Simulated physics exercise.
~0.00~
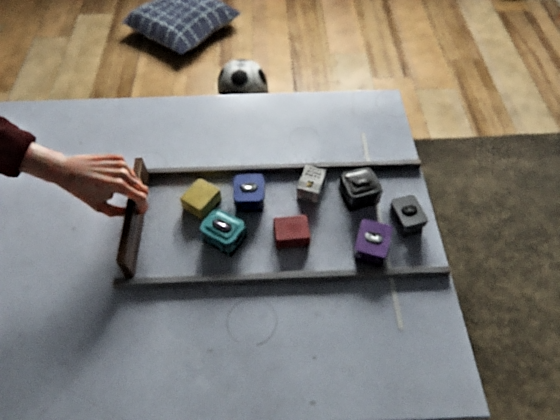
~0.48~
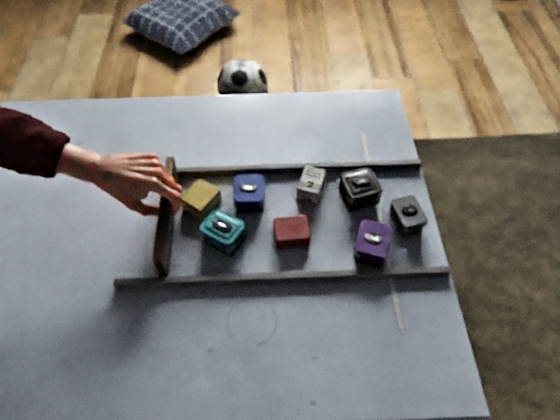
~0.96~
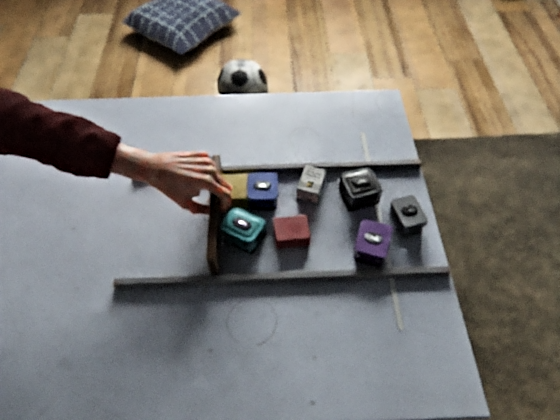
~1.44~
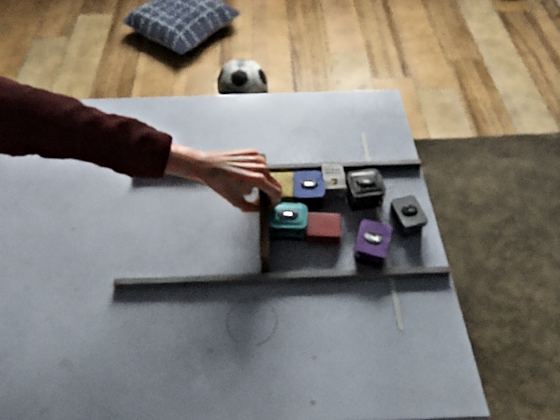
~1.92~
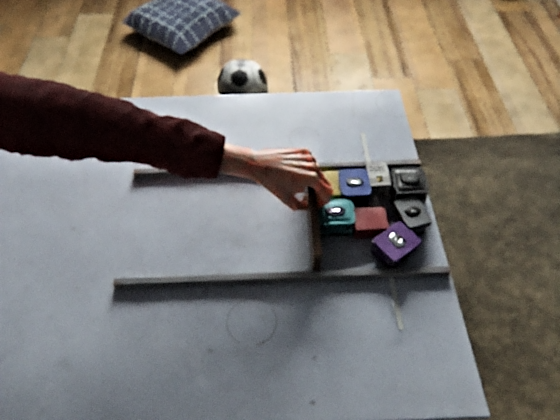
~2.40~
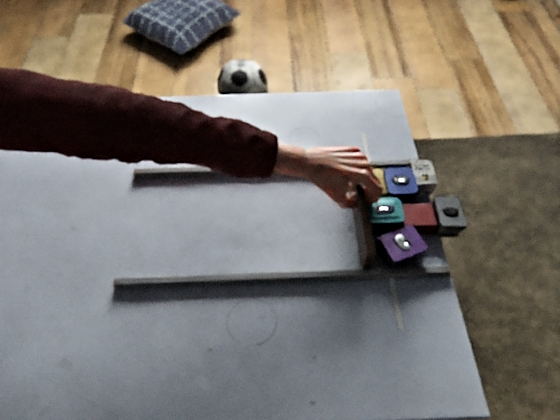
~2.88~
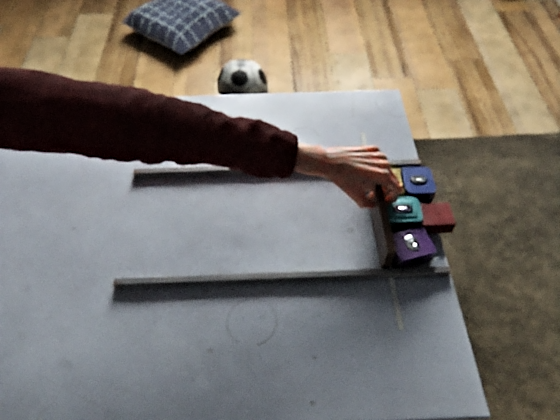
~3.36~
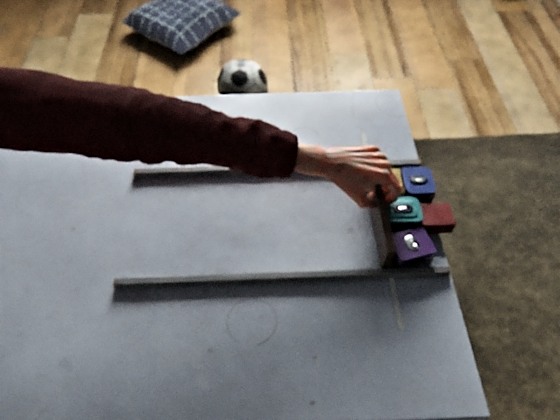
The video shows a hand sliding an upright board rightward between two rails on a table, gathering small coloured blocks and cases toward the edge. The white box, black case and grey case go over, and the board stops with the blue, turquoise, purple and red pieces still on the table.
